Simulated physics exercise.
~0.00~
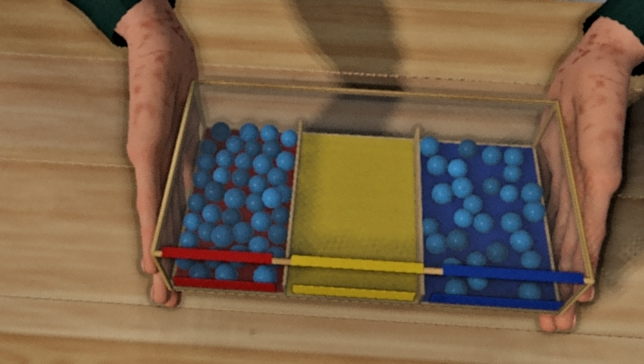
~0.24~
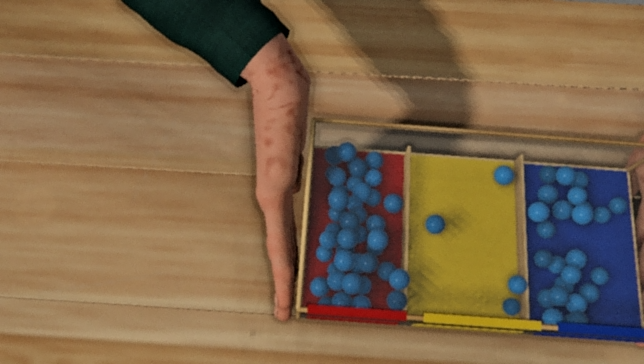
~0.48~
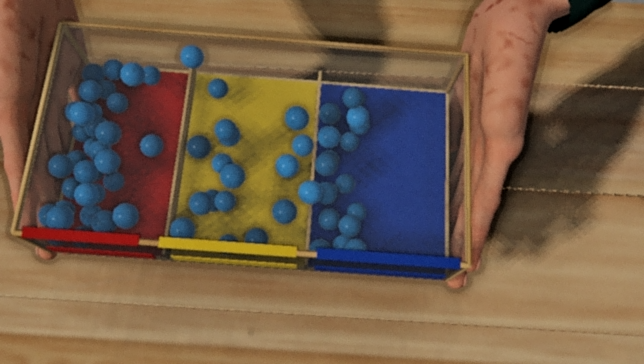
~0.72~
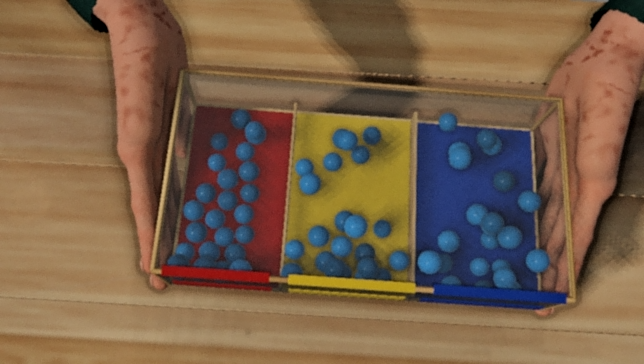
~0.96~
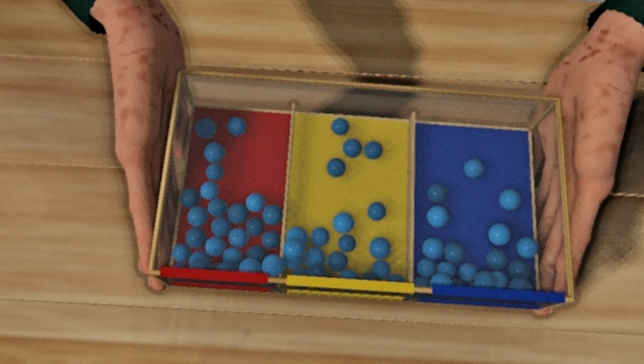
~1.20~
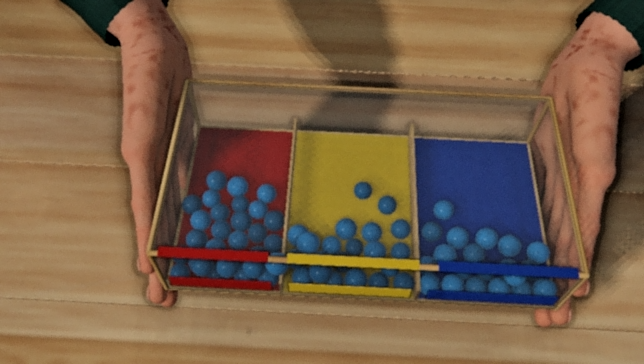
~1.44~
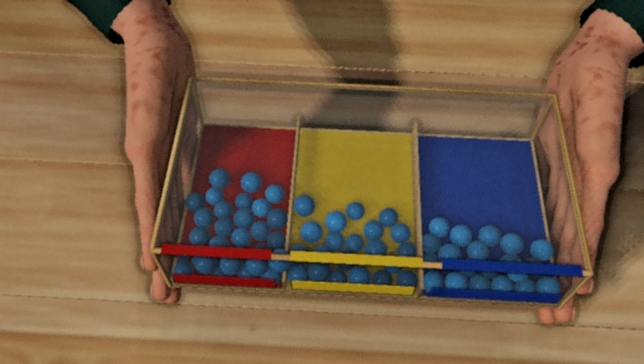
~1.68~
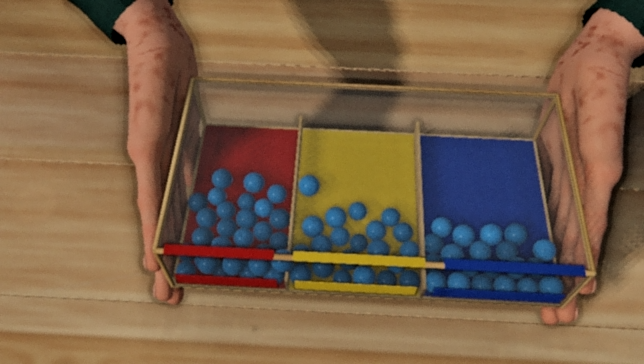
Two hands shook a clear box of blue balls from side to side and tilted it, spreading some into the empty yellow middle section, then levelled it, leaving balls resting in the red, yellow and blue sections, with the most in red.
